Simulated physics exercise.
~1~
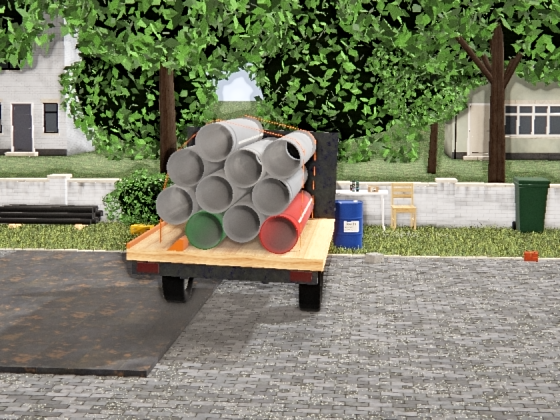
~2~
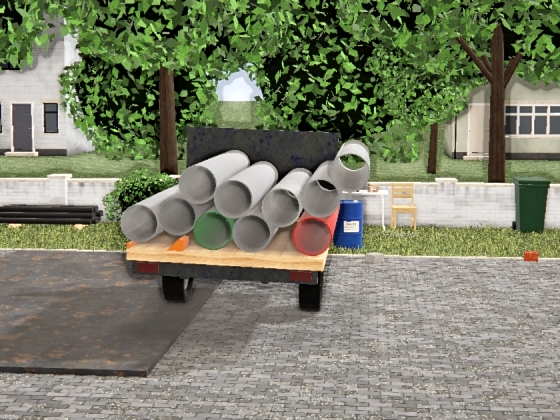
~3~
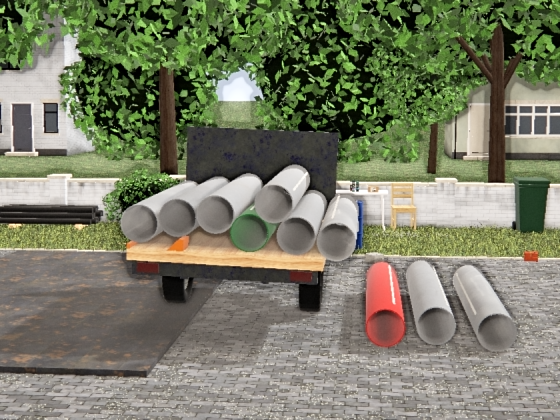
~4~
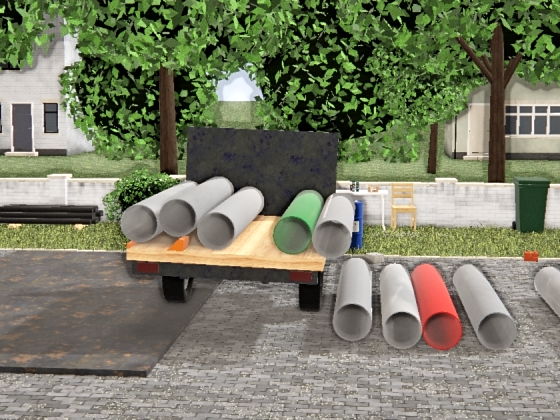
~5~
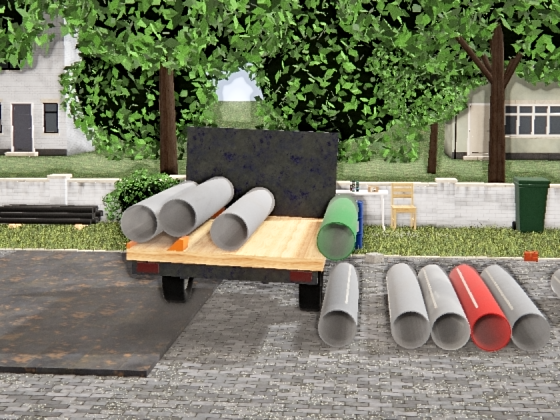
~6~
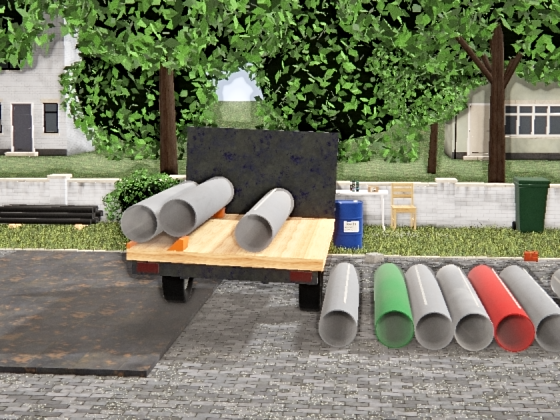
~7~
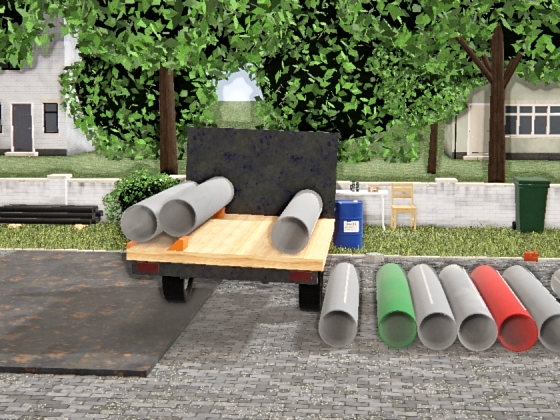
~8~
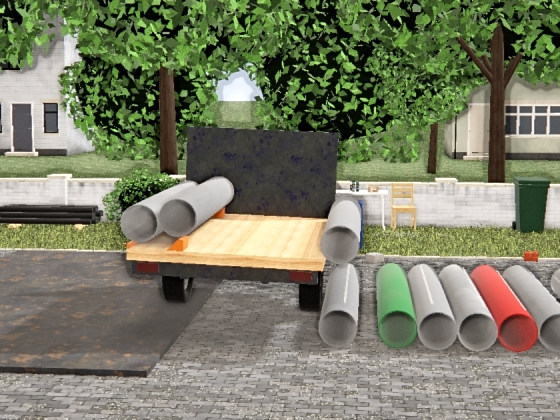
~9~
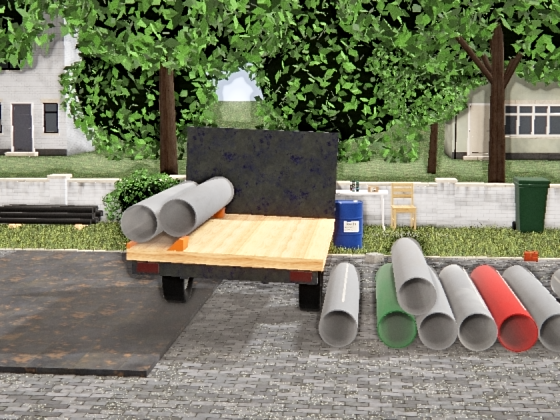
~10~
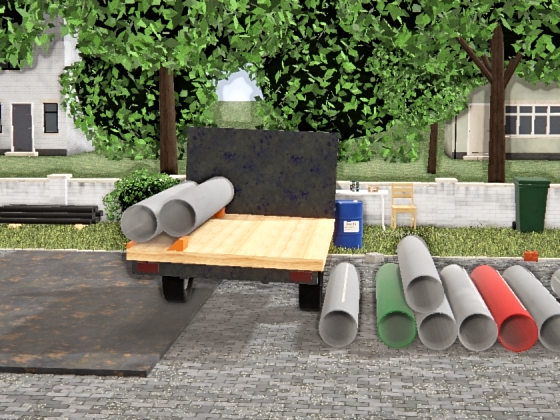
To begin with, a stack of grey pipes, with one green and one red at the bottom, sits strapped on the wooden deck of a parked trailer. The straps come away and the pile slumps, spreading to the right. The red pipe drops off the right side with some grey ones and rolls across the paving. The green pipe rolls right along the deck, falls over the same edge and settles among them. Another grey pipe follows, coming to rest on top of the pipes below. Two grey pipes stay on the left beside the orange chock.
